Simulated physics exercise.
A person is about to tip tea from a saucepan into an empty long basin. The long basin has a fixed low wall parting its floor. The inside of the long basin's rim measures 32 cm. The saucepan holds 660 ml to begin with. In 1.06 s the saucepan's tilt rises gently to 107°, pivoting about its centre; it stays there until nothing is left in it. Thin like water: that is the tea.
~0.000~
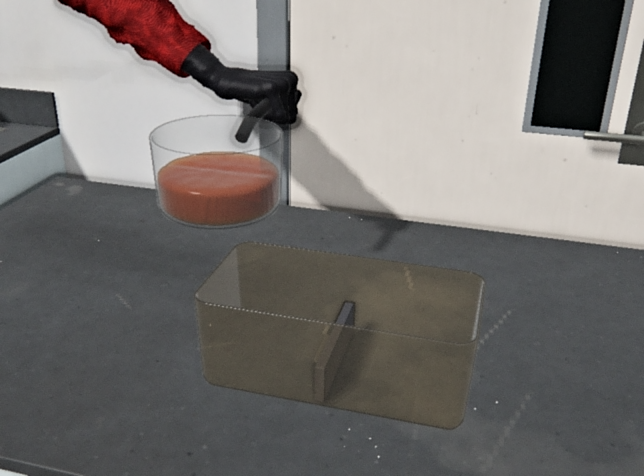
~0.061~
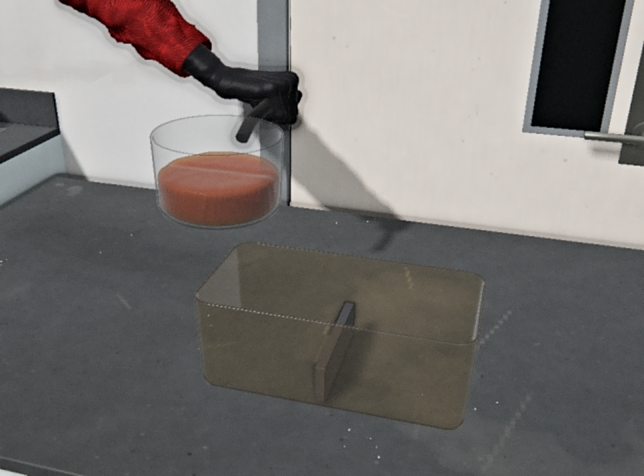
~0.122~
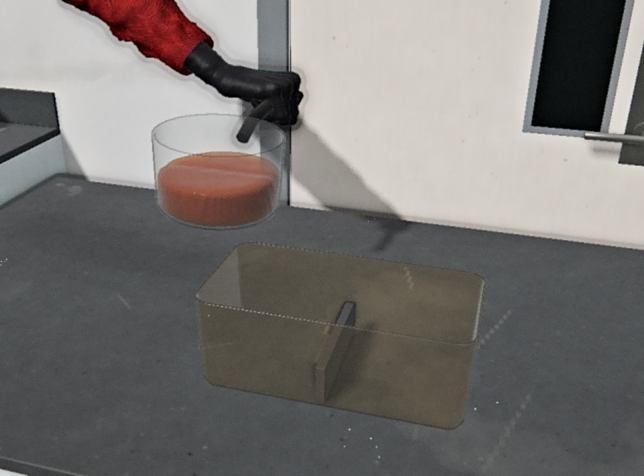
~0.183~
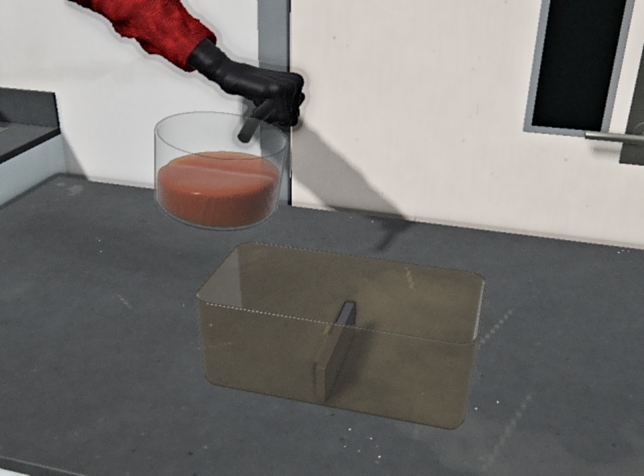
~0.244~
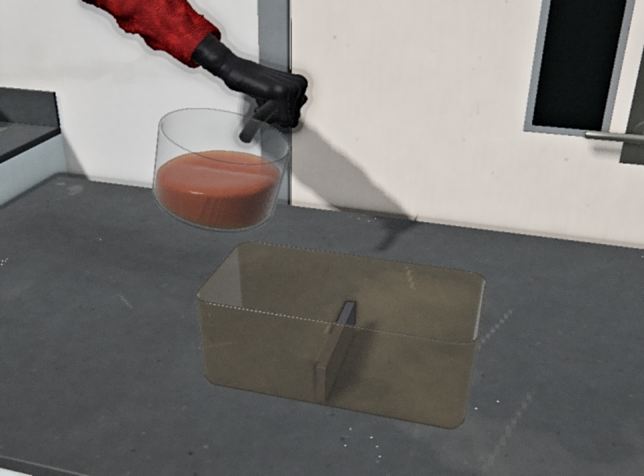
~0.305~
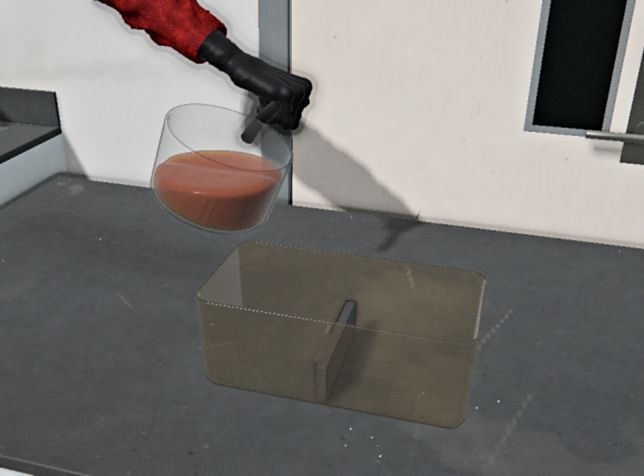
On a dark grey countertop, a black-gloved hand in a red sleeve held a clear round container of reddish-brown liquid beside an empty divided basin, then gently tilted it to the right.
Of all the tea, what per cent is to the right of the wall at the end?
I would say 14 percent.
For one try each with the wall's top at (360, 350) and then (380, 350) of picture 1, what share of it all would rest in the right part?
Try 1: 10 %; try 2: 5 %.
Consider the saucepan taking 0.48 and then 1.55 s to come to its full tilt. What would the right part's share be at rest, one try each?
5 per cent first, 20 per cent second.
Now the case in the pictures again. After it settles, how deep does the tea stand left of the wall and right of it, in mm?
Some 26 mm on the left and some 4 mm on the right.
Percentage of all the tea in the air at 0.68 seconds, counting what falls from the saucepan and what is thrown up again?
Roughly 28 percent.
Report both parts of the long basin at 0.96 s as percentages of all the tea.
Lab note: Left near 60, right near 12.
After 0.68 s the tilt is 77° and 65 per cent is still to pour, 7 is left of the wall and 0 right of it.
After 0.96 s the tilt is 105° and 15 per cent is still to pour, 61 is left of the wall and 12 right of it.
After 1.25 s the tilt is 107° and 1 per cent is still to pour, 84 is left of the wall and 13 right of it.
After 1.56 s the tilt is 107° and 0 per cent is still to pour, 85 is left of the wall and 14 right of it.
In the end 85 per cent lies left of the wall, 14 right of it and 1 outside.
